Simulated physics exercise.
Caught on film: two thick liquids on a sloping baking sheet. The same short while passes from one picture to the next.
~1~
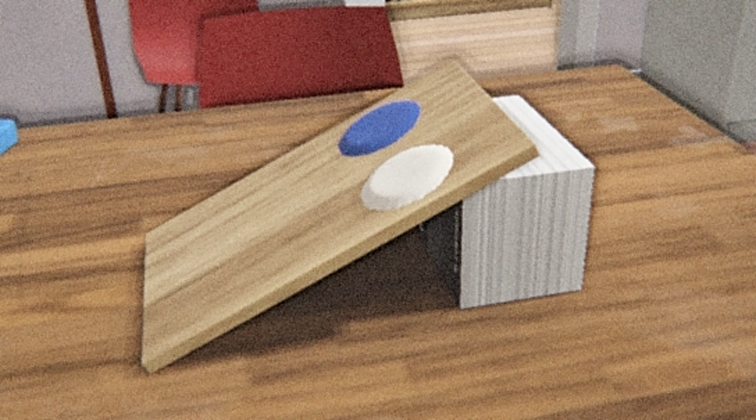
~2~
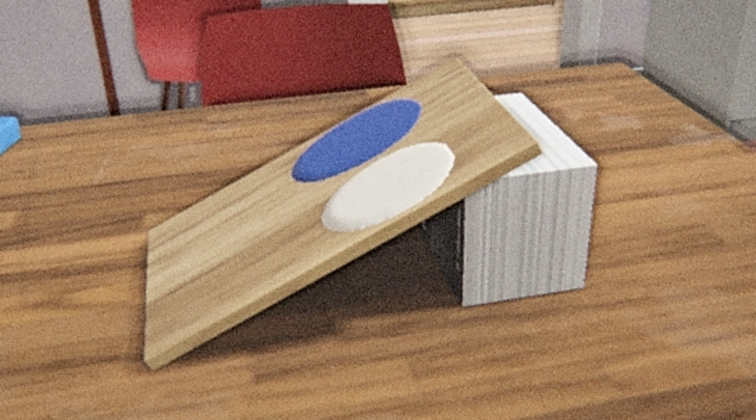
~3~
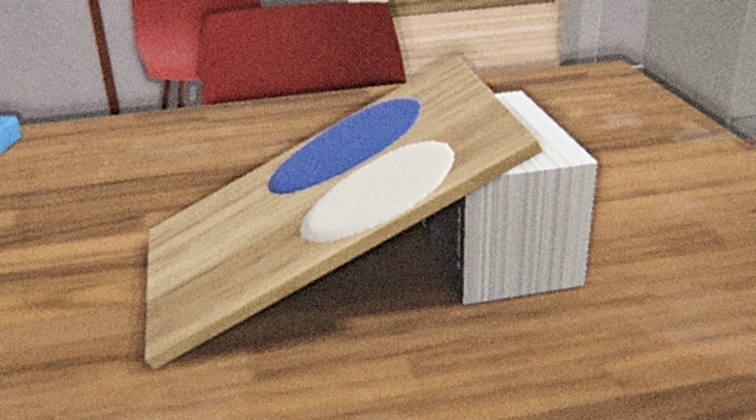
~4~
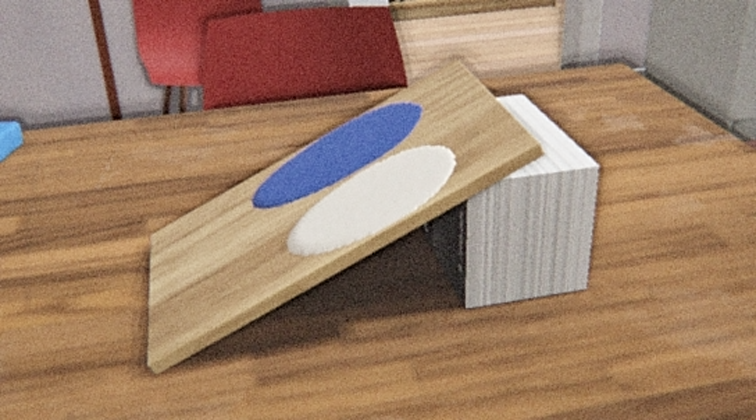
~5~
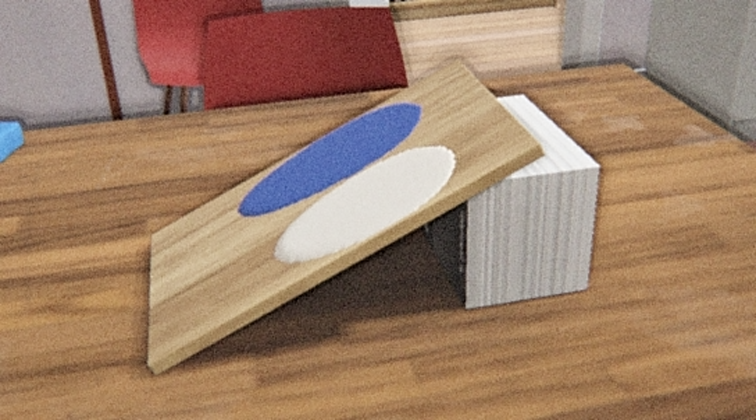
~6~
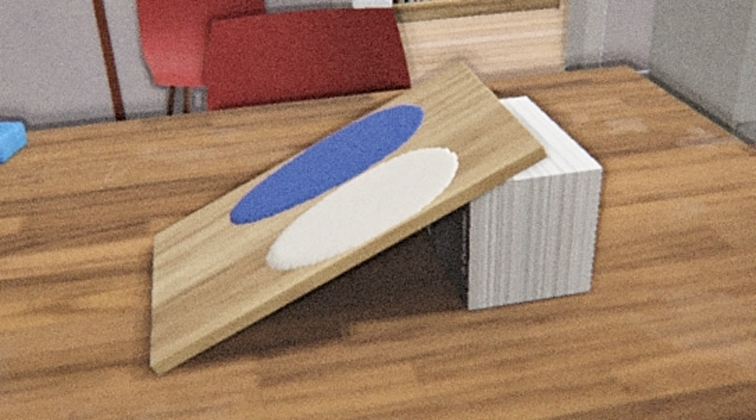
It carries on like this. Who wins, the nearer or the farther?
The farther one gets there first.
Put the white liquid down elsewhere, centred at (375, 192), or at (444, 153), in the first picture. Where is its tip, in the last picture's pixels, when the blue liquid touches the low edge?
Around (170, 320) in the first try, (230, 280) in the second.
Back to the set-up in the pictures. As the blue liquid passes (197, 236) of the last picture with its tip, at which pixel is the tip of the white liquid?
Close to (240, 274).
Soon after, the white liquid is three quarters of the way down; the blue liquid is close to the edge.
In the end, the white liquid is three quarters of the way down; the blue liquid is at the low edge.
